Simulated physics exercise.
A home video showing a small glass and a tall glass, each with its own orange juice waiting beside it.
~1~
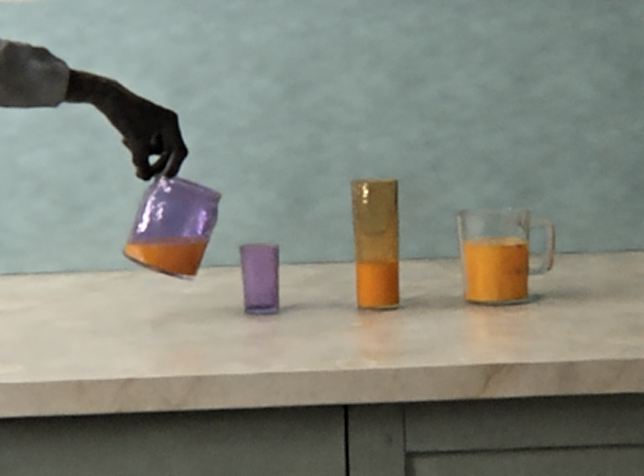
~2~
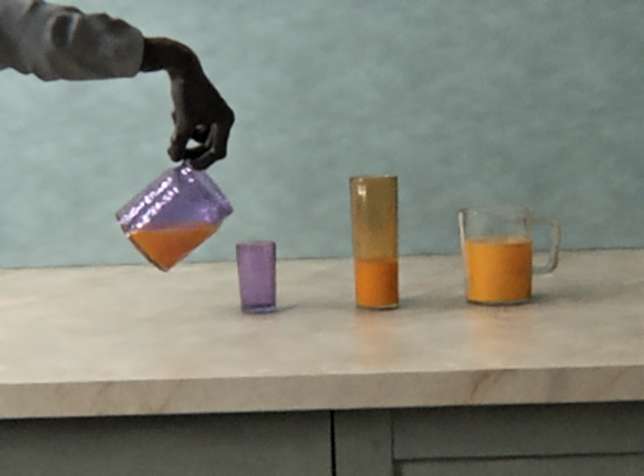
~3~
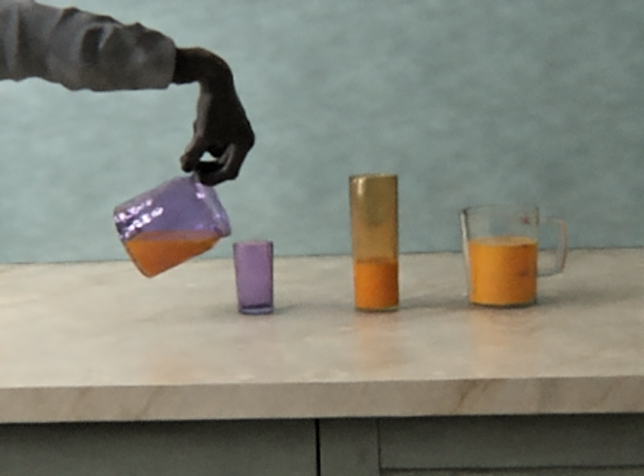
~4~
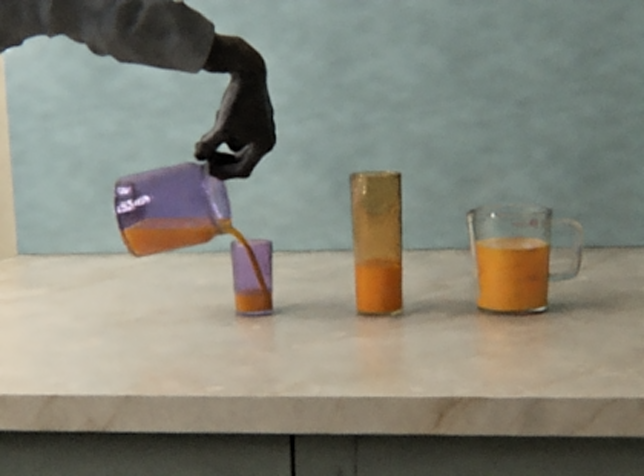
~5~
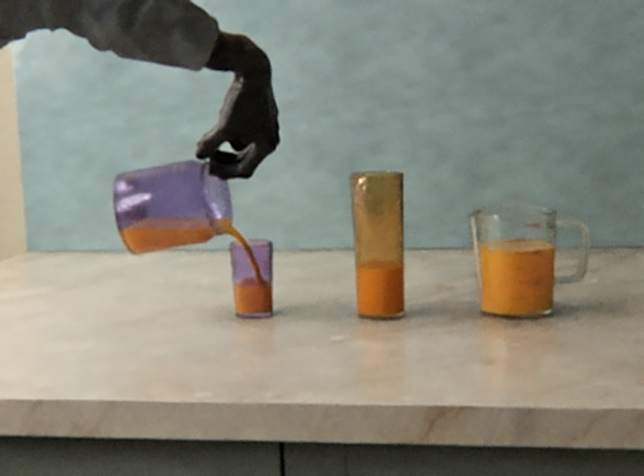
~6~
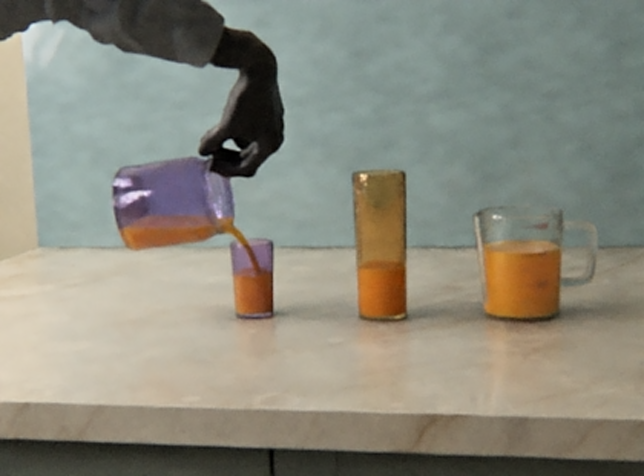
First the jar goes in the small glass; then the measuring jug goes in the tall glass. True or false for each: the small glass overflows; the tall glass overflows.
Small glass: True; tall glass: True.
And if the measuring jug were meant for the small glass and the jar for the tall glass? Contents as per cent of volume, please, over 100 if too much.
Near 310 and 90 per cent.
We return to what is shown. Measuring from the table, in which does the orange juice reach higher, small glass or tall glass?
That would be in the one on the right.
A moment on, the small glass is full to the brim and overflowed.
When it is over, the small glass is full to the brim and overflowed; the tall glass is full to the brim and overflowed.
